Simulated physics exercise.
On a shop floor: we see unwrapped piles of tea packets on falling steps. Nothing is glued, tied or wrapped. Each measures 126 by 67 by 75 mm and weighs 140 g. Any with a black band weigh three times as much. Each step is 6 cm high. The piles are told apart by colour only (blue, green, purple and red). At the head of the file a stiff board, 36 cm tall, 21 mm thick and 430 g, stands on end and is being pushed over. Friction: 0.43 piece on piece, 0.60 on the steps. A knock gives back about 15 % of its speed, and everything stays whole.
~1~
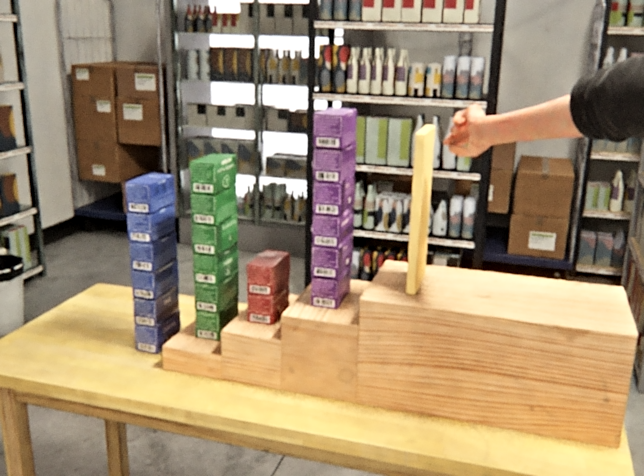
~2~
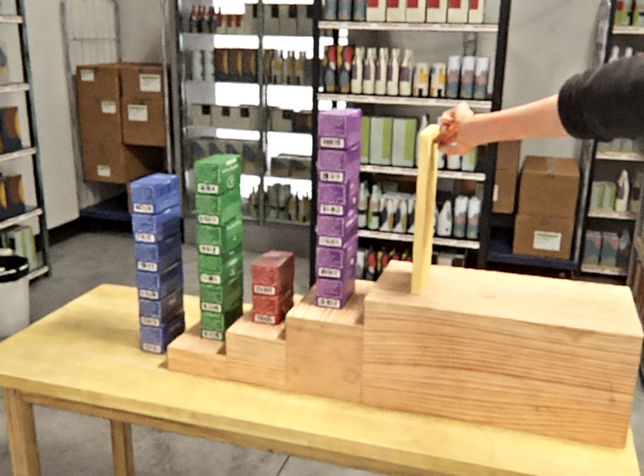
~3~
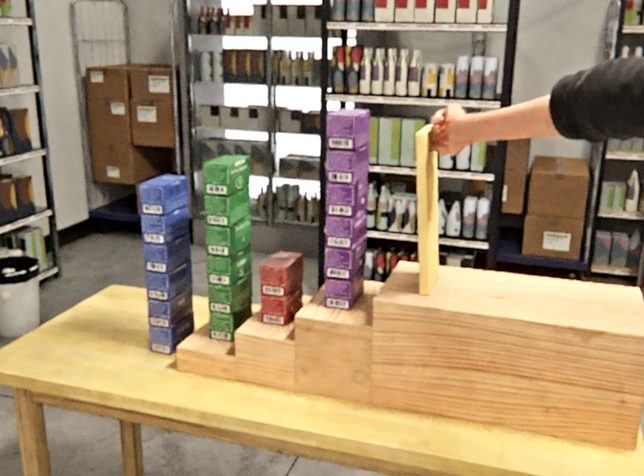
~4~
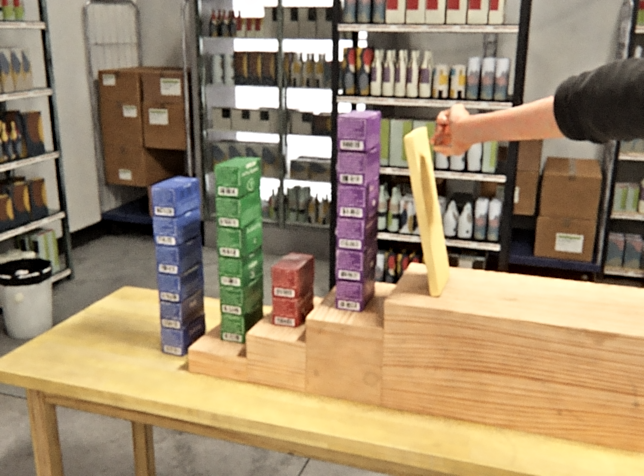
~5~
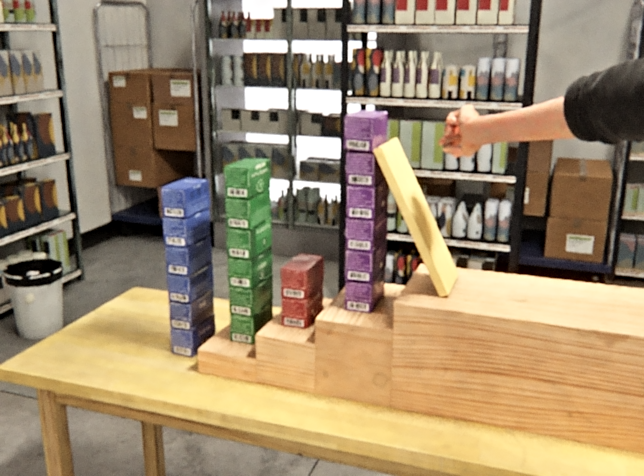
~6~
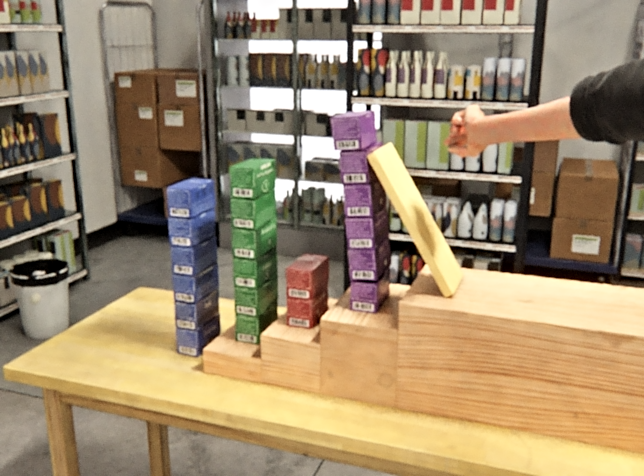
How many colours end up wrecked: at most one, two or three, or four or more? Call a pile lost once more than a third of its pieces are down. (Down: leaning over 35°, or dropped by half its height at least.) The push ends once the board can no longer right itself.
Lost: From two to three.
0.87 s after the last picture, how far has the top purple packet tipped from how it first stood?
About 100°.
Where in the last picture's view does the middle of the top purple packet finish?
At about (165, 302).
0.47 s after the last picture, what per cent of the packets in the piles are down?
25 per cent by then.
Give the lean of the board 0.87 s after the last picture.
Some 75° from upright.
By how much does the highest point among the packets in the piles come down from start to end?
Roughly 30 cm.
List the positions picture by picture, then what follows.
In the first frame (each place is the centre of the face we see best; the camera pans a little), finger (457, 142) 46 mm short, board 0° from upright; top blue packet (163, 194); top purple packet (328, 132); the others all in place.
In the second frame, finger (445, 141) 11 mm short, board 0° from upright; top purple packet (332, 132).
In the third frame, finger (438, 141) 23 mm in, board 4° from upright; top purple packet (341, 132); the others all in place.
In the fourth frame, finger (442, 142) 39 mm in, stopped, board 12° from upright; top purple packet (352, 134); the others all in place.
In the fifth frame, finger (452, 143) 39 mm in, stopped, board 27° from upright; top purple packet (358, 134) moved 7 mm; one has shifted.
In the sixth frame, finger (457, 143) 39 mm in, stopped, board 32° from upright; top purple packet (346, 134) tilted 6°; top blue packet (203, 198); steepest lean 6°, the packet at (354, 168); 5 have shifted.
Then, 0.47 s later than the last frame, board 71° from upright; 5 of the 20 packets down; top green packet tilted 19°; top purple packet tilted 10°, 16 cm lower.
Then, 0.87 s later than the last frame, board 74° from upright; 12 of the 20 packets down; top purple packet on its side; top blue packet on its side.
When it is over, board 74° from upright; 12 of the 20 packets down; top blue packet on its side; top purple packet on its side. Wrecked, blue, green and purple. In pixels of the last frame, middles, top blue packet near (87, 316), top purple packet near (165, 301).
